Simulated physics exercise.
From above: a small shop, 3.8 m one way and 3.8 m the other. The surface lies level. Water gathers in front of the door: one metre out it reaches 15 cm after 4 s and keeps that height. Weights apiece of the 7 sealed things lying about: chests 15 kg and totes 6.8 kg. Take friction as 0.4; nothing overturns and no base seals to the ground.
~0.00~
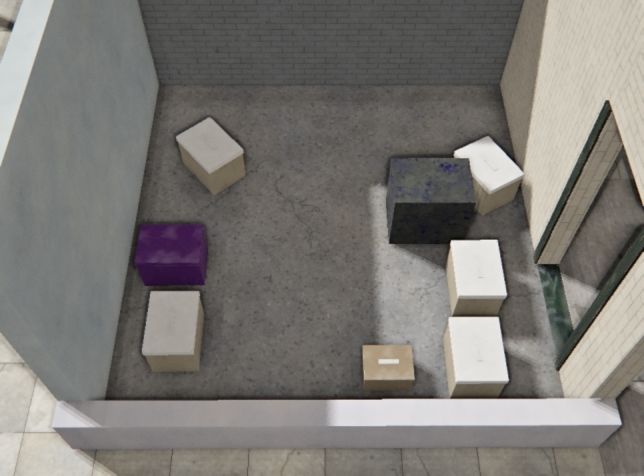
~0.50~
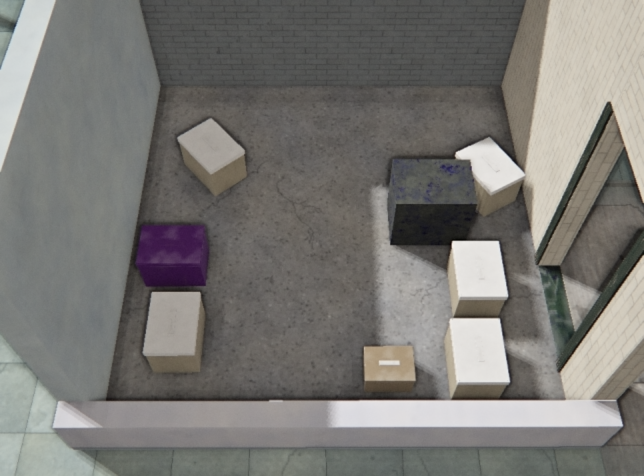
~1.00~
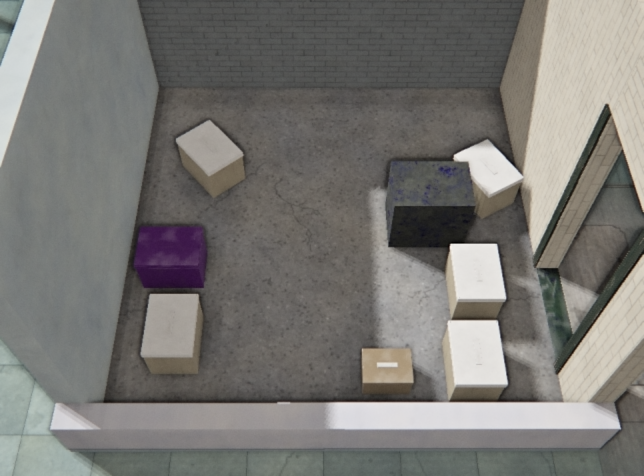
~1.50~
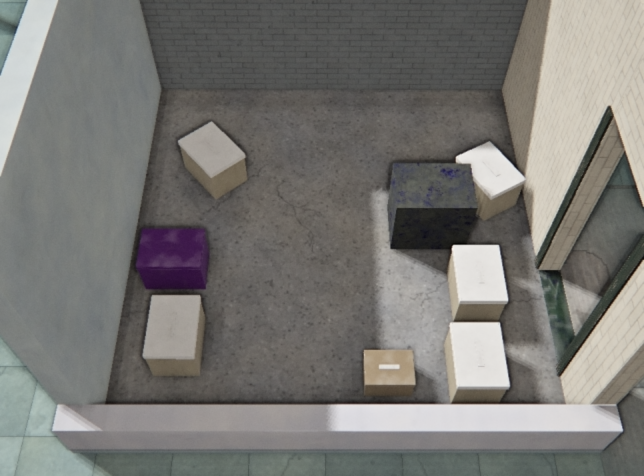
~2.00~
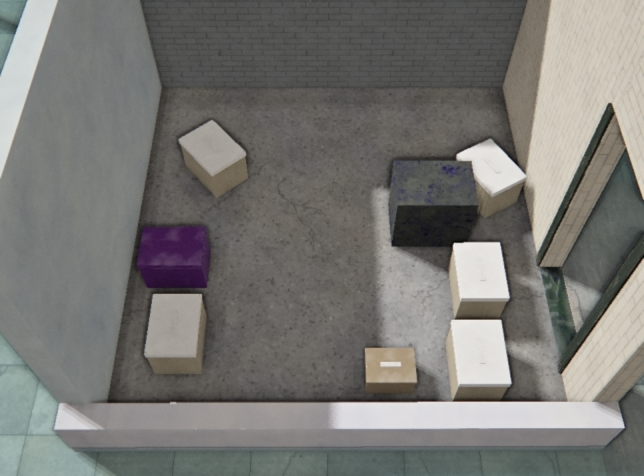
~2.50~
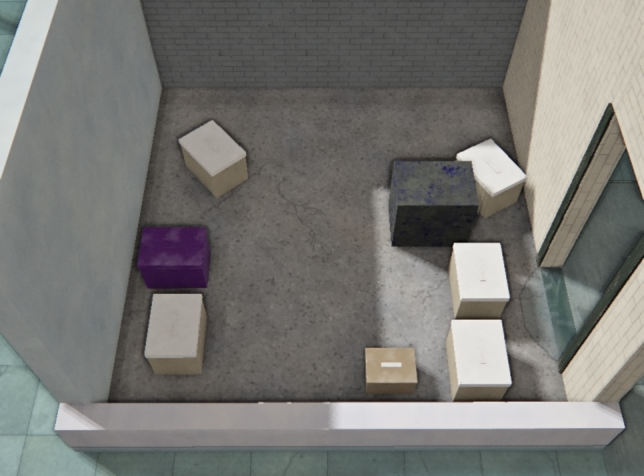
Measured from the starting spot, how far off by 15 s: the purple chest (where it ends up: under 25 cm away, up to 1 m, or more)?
Purple chest gets carried off.
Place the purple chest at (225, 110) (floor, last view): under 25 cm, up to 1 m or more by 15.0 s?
It travels far.
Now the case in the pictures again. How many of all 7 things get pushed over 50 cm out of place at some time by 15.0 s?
That makes 6.
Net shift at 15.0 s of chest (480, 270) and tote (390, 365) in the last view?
In turn: 200 cm, 200 cm.
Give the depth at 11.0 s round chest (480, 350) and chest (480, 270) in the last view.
Roughly 10 and 7 cm.
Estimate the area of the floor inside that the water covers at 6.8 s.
About 8.0 m2.
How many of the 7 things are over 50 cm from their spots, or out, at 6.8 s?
I count 3.
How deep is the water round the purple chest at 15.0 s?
About 9 cm.
After 3.5 s the purple chest is near (172, 246), 0.0 m from its start, aground; 0 afloat.
After 6.8 s the purple chest is near (172, 246), 0.0 m from its start, aground; 0 afloat.
After 11.0 s the purple chest is near (172, 173), 0.8 m from its start, afloat; 5 afloat.
After 15.0 s the purple chest is near (296, 81), 2.3 m from its start, afloat; 5 afloat.
